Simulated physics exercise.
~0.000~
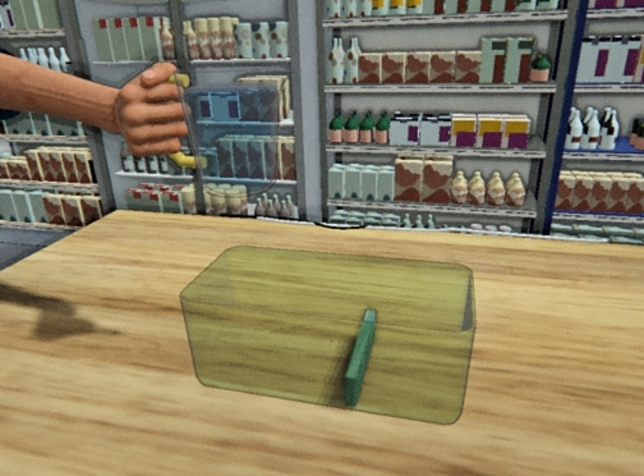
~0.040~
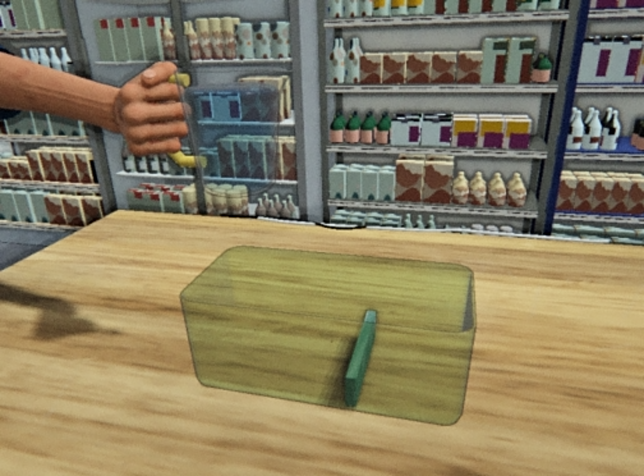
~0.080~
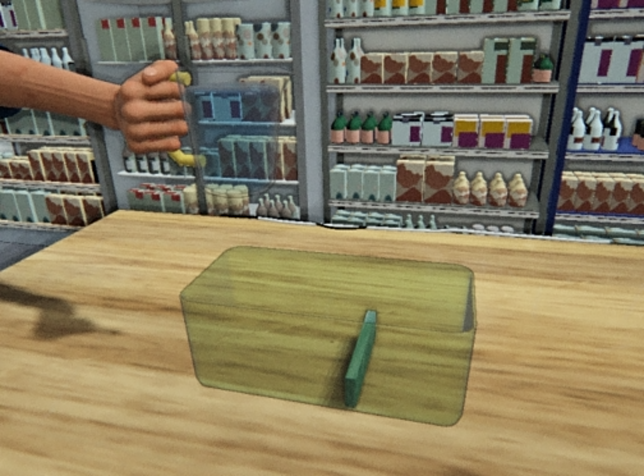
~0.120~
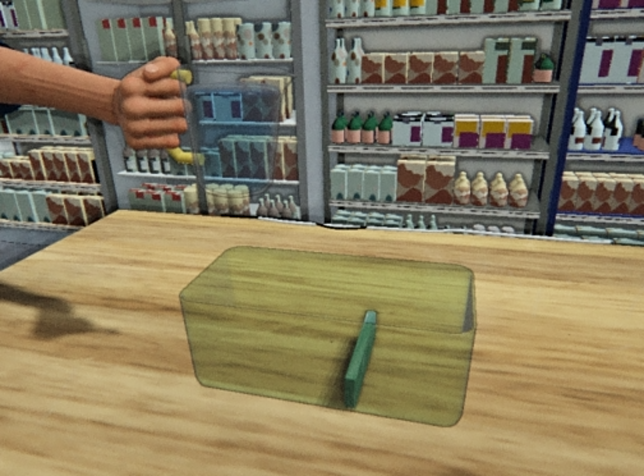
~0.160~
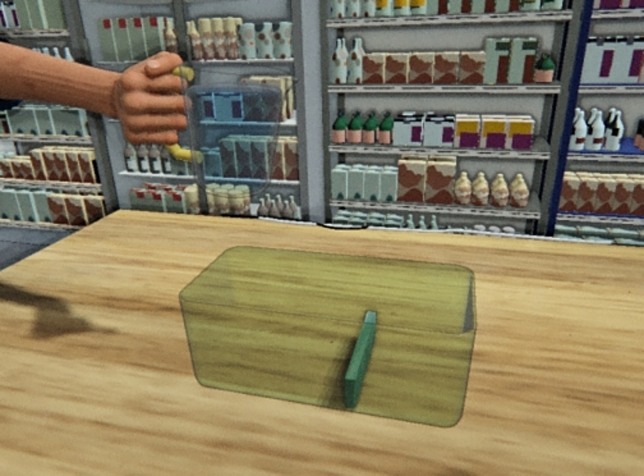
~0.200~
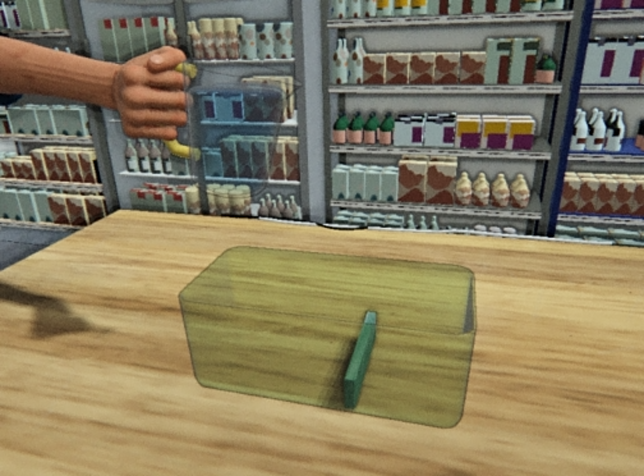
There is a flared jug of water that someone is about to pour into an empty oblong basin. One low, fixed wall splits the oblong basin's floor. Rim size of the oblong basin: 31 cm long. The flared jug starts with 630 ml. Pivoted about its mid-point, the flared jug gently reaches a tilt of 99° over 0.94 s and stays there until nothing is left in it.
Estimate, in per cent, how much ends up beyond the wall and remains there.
Roughly 75 % ends up beyond the wall.
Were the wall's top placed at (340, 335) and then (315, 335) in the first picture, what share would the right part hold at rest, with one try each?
I'd say 95 percent on the first go, 95 percent on the next.
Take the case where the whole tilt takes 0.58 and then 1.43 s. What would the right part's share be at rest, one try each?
Respectively 65 and 75 %.
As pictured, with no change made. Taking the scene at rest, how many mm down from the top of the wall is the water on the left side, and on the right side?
Left roughly 34 mm; right roughly 10 mm.
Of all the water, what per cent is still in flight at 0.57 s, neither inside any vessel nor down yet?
I'd put it at about 18 percent.
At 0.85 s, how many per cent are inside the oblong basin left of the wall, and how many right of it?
4 per cent left and 42 right, roughly.
After 0.57 s the tilt is 66° and 80 per cent is still to pour, 0 is left of the wall and 2 right of it.
After 0.85 s the tilt is 97° and 30 per cent is still to pour, 4 is left of the wall and 41 right of it.
After 1.13 s the tilt is 99° and 3 per cent is still to pour, 16 is left of the wall and 74 right of it.
After 1.44 s the tilt is 99° and 0 per cent is still to pour, 24 is left of the wall and 75 right of it.
In the end 24 per cent lies left of the wall, 75 right of it and 1 outside.
